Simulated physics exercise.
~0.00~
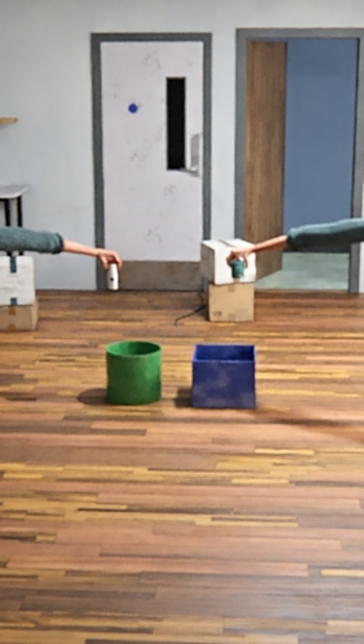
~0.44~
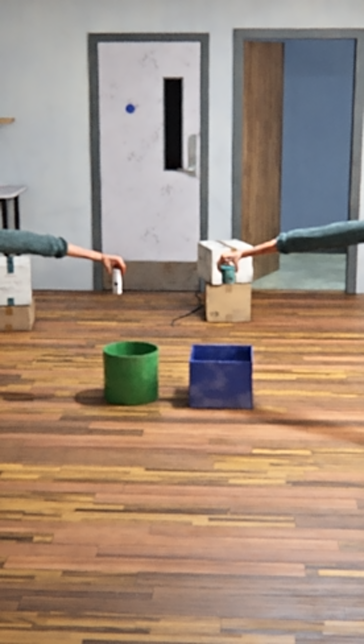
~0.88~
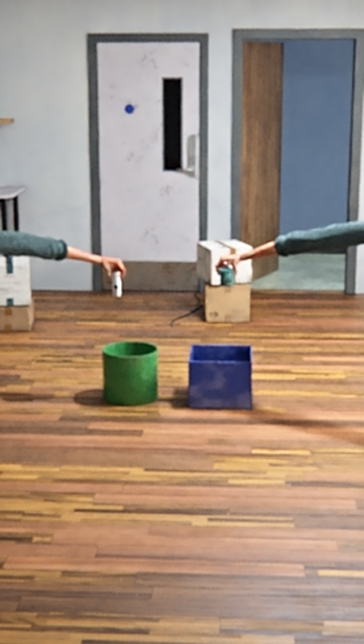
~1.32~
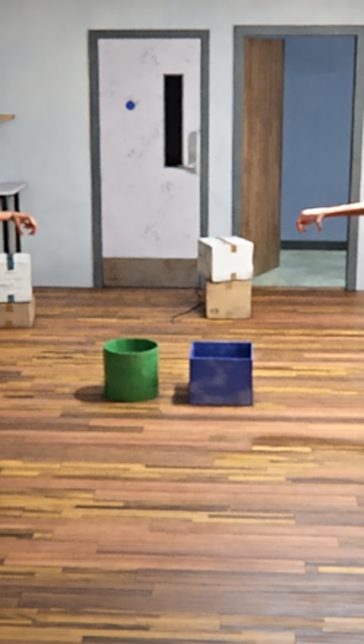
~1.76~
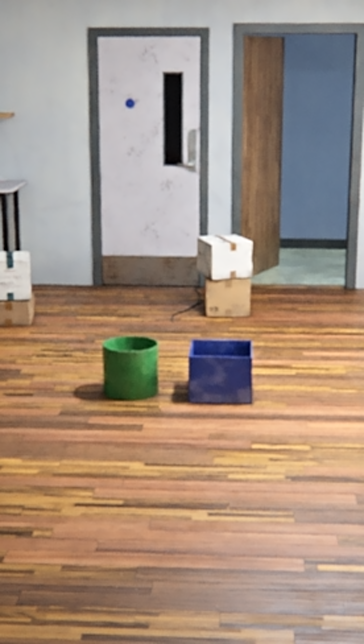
We see two hands holding a small white shaker and a turquoise tin above a green bin and a blue crate on a wooden floor; the hands let go and draw back, both items drop into the containers, and only the containers remain, with neither item visible.
